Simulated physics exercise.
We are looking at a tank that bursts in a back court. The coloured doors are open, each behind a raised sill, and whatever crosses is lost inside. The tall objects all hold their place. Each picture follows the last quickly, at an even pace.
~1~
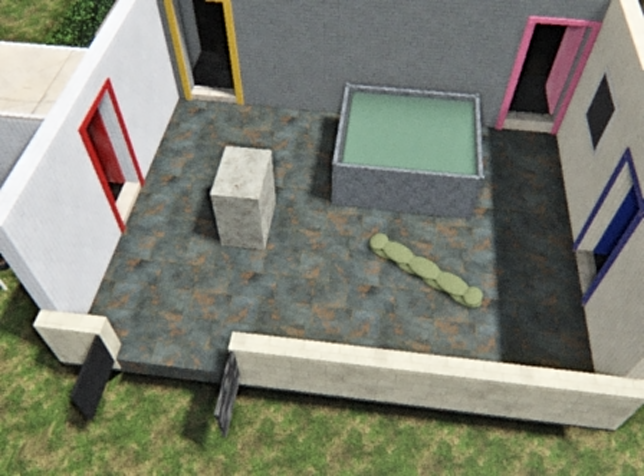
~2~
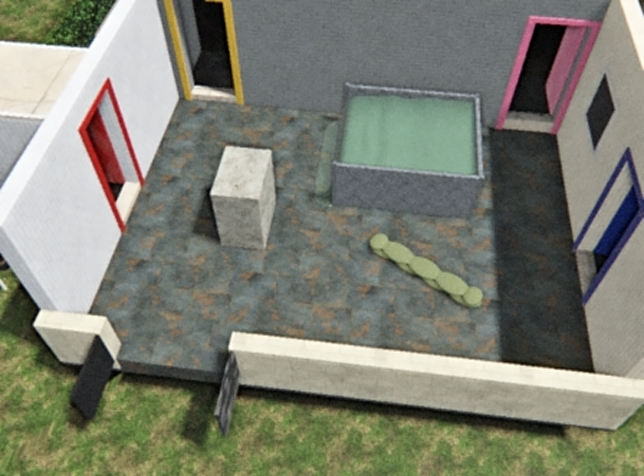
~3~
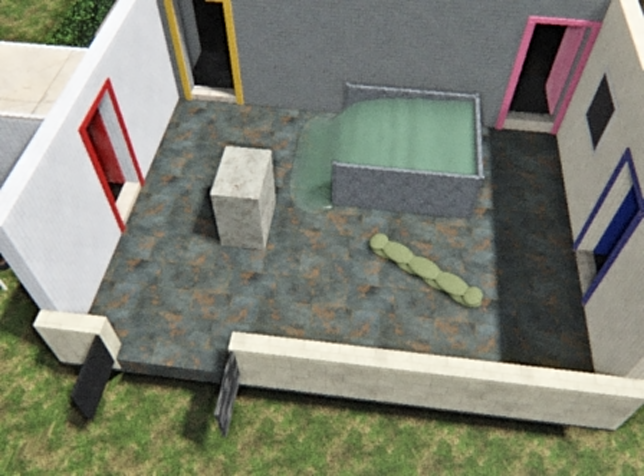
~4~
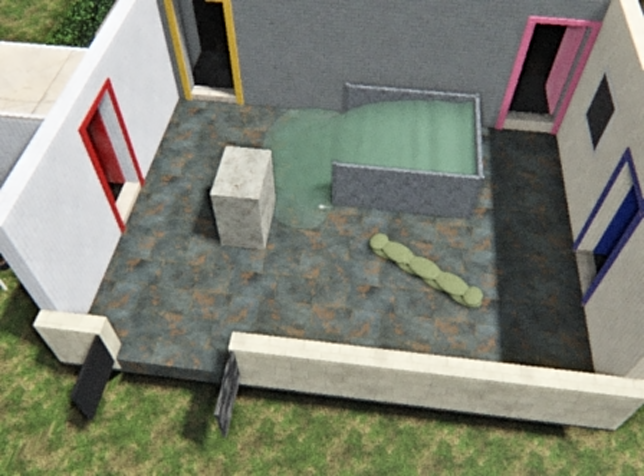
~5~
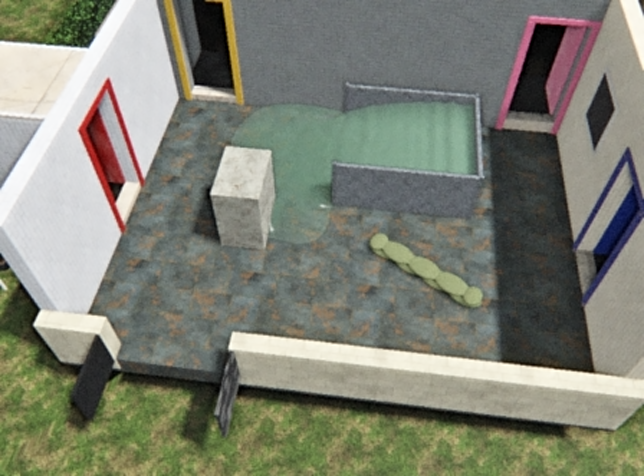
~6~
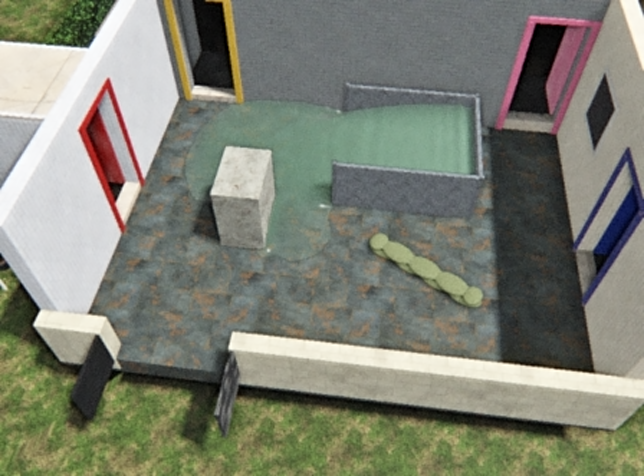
Greenish water burst out of the left side of a raised tank in a walled courtyard, spread across the stone floor, and flowed around a tall pale block toward the left.
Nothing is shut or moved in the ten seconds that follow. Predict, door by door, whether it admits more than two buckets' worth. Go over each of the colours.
One by one: The yellow door is going to allow over two buckets, the red door is going to allow over two buckets, the pink door is going to allow two buckets or less, the blue door is going to allow two buckets or less.
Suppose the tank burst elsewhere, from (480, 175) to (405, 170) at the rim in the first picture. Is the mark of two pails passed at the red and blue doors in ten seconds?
Red falls short, blue exceeds the limit.
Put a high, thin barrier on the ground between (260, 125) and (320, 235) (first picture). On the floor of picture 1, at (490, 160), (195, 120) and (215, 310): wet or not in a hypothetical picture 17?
Taking the points in order, they are high and dry, inundated and high and dry.
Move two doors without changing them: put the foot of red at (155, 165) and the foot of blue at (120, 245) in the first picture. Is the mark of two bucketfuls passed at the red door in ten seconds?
In that case the red one gets flooded.
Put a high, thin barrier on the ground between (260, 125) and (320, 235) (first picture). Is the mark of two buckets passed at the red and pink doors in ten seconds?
So the red door doesn't get there, and the pink door doesn't get there as well.
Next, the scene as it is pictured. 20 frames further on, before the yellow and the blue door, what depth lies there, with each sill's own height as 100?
Respectively about 200 and 0 per cent.
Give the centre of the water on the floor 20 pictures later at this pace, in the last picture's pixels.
Near (262, 183) in the last view.
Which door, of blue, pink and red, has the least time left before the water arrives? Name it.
Looks like the red-painted one gets there first.
A moment on, water covers 35 % of the floor; the yellow door wet at the sill, nothing in, the red door under two buckets in, the pink door not reached, the blue door not reached.
Next, water covers 45 % of the floor; the yellow door over two buckets in, the red door over two buckets in, the pink door not reached, the blue door not reached.
Then, water covers 60 % of the floor; the yellow door far over two buckets in, the red door far over two buckets in, the pink door not reached, the blue door not reached.
Later, water covers 75 % of the floor; the yellow door far over two buckets in, the red door far over two buckets in, the pink door wet at the sill, nothing in, the blue door wet at the sill, nothing in.
In the end, water covers 90 % of the floor; the yellow door far over two buckets in, the red door far over two buckets in, the pink door wet at the sill, nothing in, the blue door wet at the sill, nothing in.
